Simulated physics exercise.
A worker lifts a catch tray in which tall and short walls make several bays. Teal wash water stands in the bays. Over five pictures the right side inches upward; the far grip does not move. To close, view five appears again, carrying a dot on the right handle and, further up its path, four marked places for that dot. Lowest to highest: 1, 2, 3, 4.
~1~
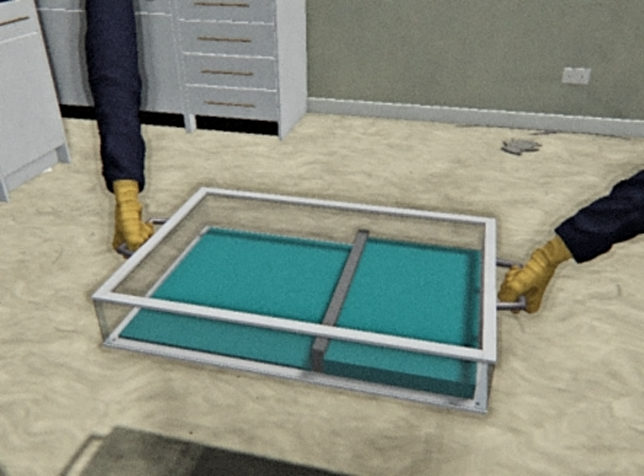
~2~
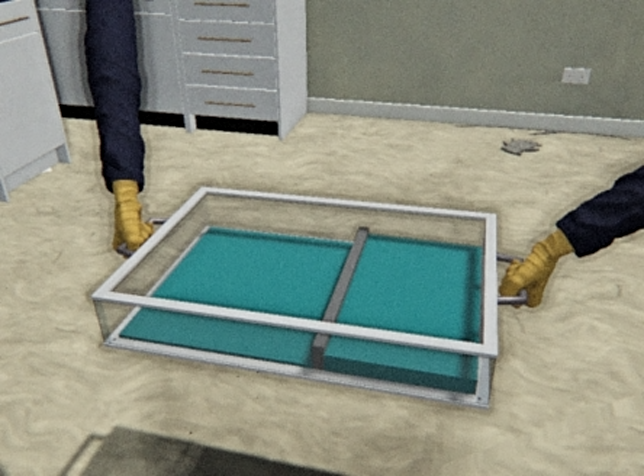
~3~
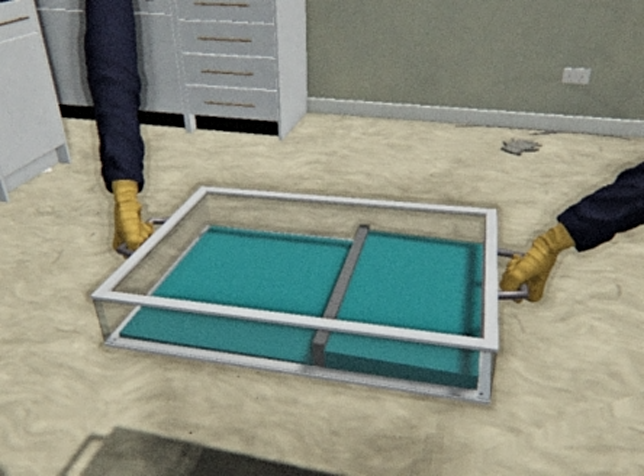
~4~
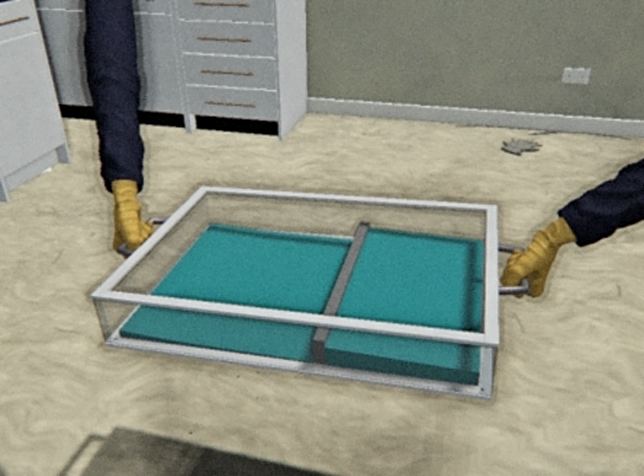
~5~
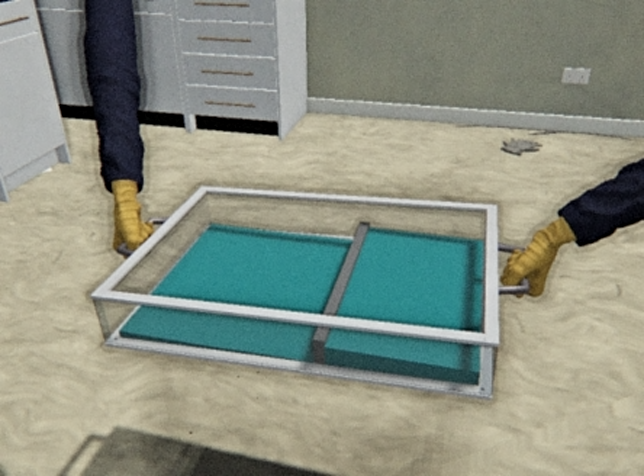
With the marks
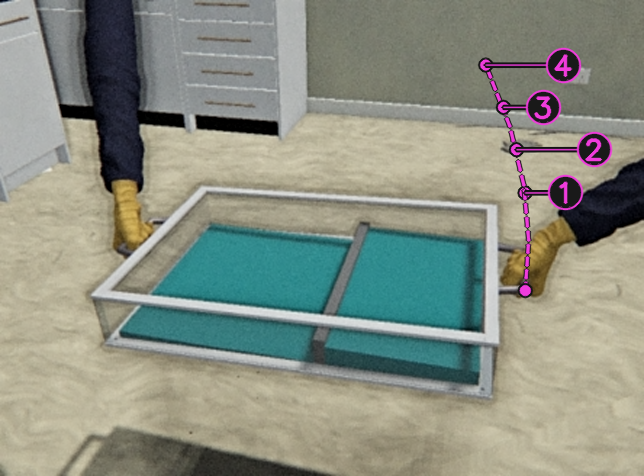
A clear, shallow tray of teal liquid, gripped at both ends by gloved hands, starts out level on the pale floor. The hand on the right raises its handle slightly, and the tray tilts gently down to the left, then stays at that slight slant, with liquid on both sides of the grey divider.
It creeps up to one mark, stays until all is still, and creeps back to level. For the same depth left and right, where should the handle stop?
1 is best.
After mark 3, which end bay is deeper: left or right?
The left one.
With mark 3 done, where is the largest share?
That is the left bay.
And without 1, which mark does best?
Here it is mark 2.
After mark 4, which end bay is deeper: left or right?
The left one.
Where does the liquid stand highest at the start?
That is the right bay.
On the marked copy, 1 at (525, 192); 2 at (516, 149); 3 at (503, 107); 4 at (485, 65).
With 1, the two end bays stand about equally deep; nothing spills.
With 2, the left end bay stands a little deeper than the other; nothing spills.
With 3, the left end bay stands much deeper than the other; nothing spills.
With 4, the left end bay stands much deeper than the other; about 2 % goes over the rim.
